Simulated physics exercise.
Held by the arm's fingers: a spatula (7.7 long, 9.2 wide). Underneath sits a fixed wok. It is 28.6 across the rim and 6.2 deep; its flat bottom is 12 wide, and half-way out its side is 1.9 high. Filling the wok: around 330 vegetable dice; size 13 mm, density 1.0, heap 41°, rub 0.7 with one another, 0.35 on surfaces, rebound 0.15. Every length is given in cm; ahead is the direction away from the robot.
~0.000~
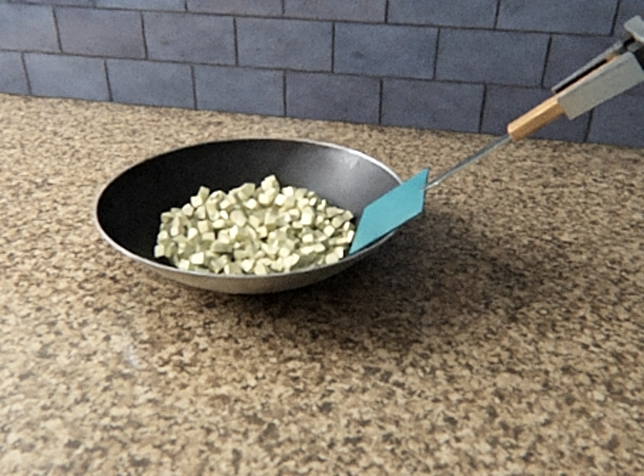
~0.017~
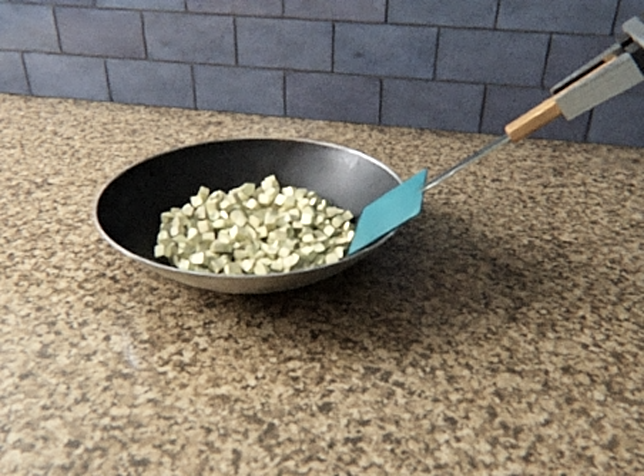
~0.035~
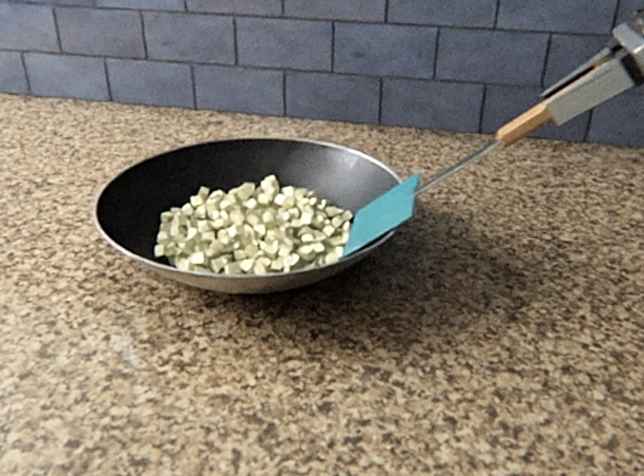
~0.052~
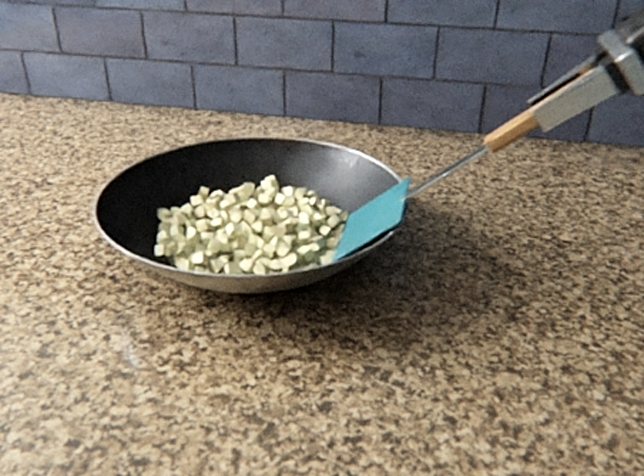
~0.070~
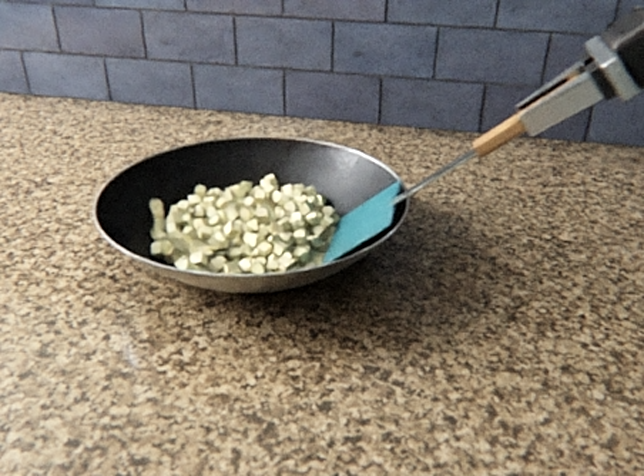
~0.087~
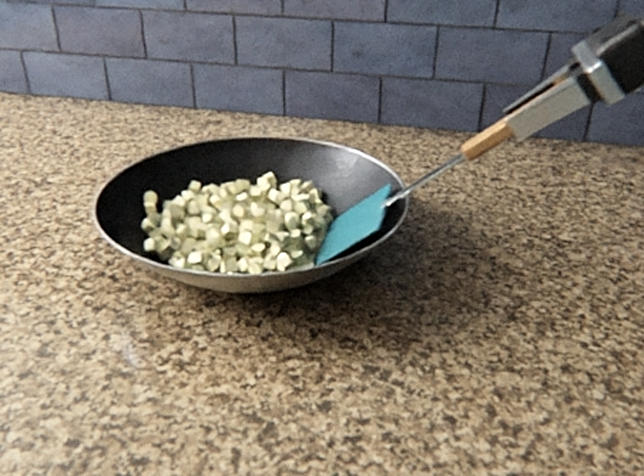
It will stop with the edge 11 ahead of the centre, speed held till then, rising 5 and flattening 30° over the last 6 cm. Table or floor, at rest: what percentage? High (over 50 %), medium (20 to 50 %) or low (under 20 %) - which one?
Medium, from 20 to 50 %.
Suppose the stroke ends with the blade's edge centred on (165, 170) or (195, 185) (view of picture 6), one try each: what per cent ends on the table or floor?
Respectively about 20 and 5 percent end on the table or floor.
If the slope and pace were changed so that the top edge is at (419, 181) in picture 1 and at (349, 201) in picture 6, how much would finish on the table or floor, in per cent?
Roughly 50 percent ends up there.
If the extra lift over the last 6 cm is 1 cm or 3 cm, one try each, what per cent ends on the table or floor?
Roughly 40 per cent, then 40 per cent.
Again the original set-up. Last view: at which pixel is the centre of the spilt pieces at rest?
Pixel estimate: About (66, 217).
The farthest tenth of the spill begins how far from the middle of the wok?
About 25 cm from the centre.
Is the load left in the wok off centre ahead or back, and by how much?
Roughly 4.5 centimetres ahead.
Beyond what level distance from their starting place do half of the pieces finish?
8 cm.
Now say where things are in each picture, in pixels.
Spatula top edge at (426, 188), sloping 41°; upper third of the load around (256, 224), from x 165 to 355, top at y 180; 326 in the wok, in the first picture.
Spatula top edge at (424, 189), sloping 41°; upper third of the load around (256, 223), from x 165 to 355, top at y 180, in the second picture.
Spatula top edge at (417, 193), sloping 41°; upper third of the load around (257, 223), from x 165 to 350, top at y 180, in the third picture.
Spatula top edge at (406, 198), sloping 41°; upper third of the load around (251, 222), from x 160 to 345, top at y 180, in the fourth picture.
Spatula top edge at (396, 202), sloping 41°; upper third of the load around (246, 220), from x 155 to 335, top at y 180, in the fifth picture.
Spatula top edge at (386, 205), sloping 41°; upper third of the load around (228, 219), from x 150 to 330, top at y 180; 326 in the wok, in the sixth picture.
After 0.22 s, sloping 41°, highest piece 7 above the table; 326 in the wok.
After 0.35 s, sloping 33°, highest piece 10 above the table; 304 in the wok, 3 on the table or floor, 19 on the blade or in flight.
After 0.62 s, sloping 11°, highest piece 7 above the table; 222 in the wok, 84 on the table or floor, 20 on the blade or in flight.
After 1.67 s, sloping 11°, highest piece 7 above the table; 222 in the wok, 104 on the table or floor.
At rest, 222 in the wok, 104 on the table or floor. That is 32 % on the table or floor.
